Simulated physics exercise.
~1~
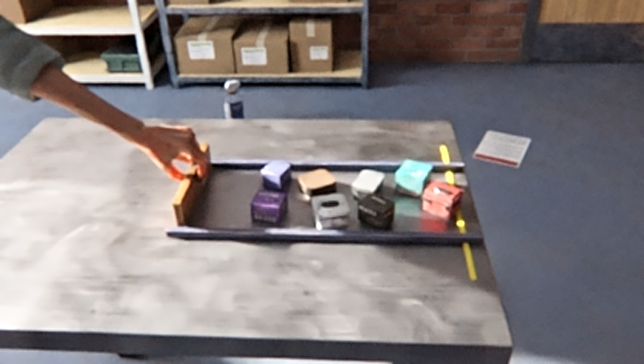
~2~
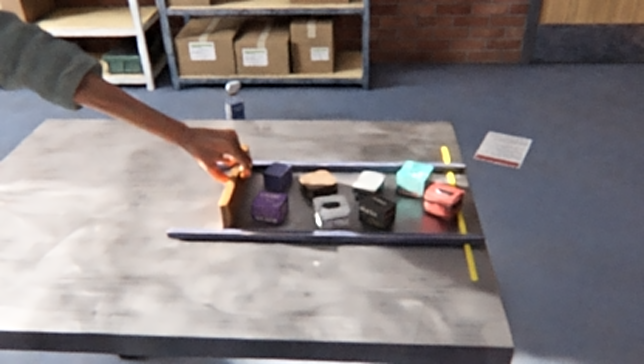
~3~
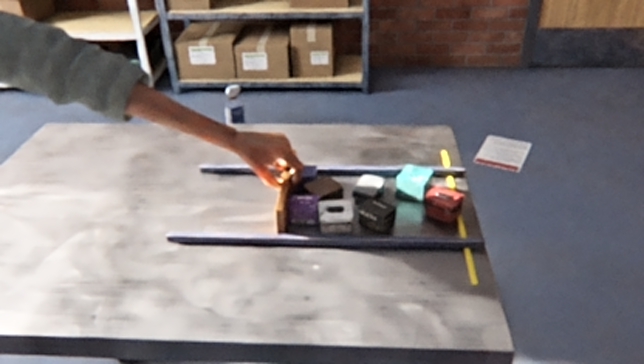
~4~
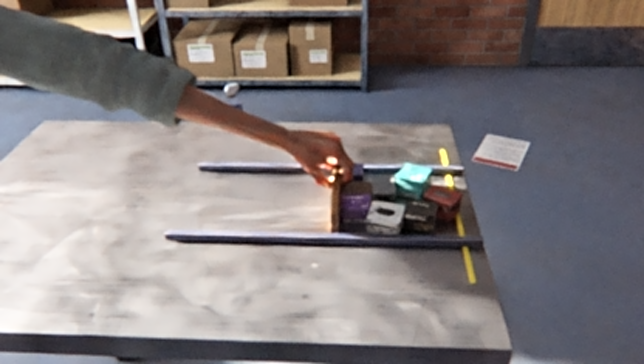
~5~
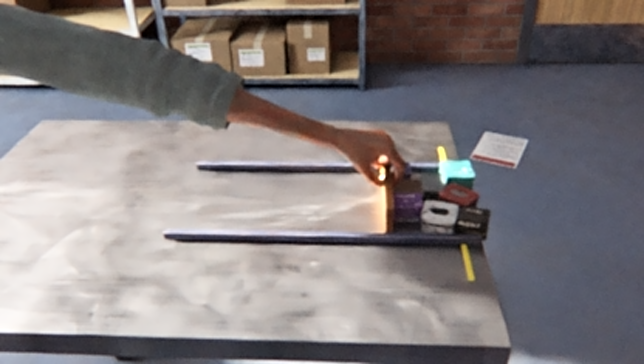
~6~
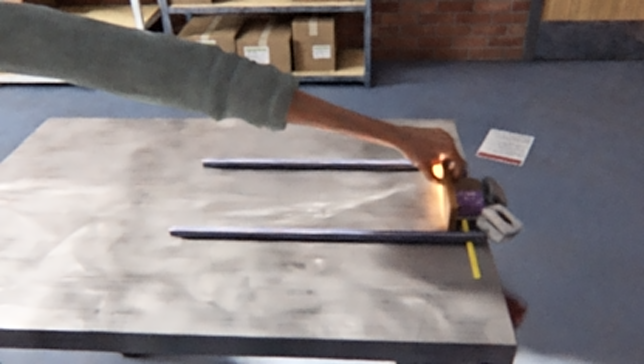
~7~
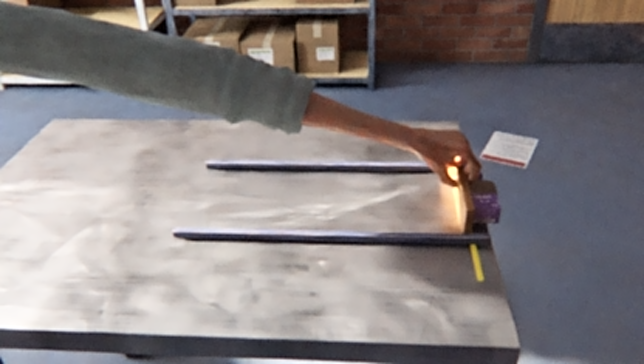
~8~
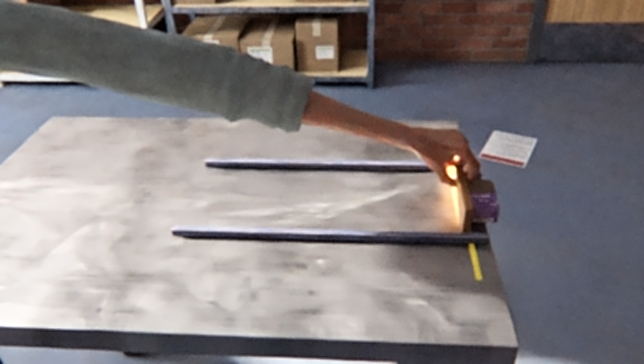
On a grey tabletop, a hand pushing an upright board rightward between two rails, sweeping small colourful boxes off the edge.
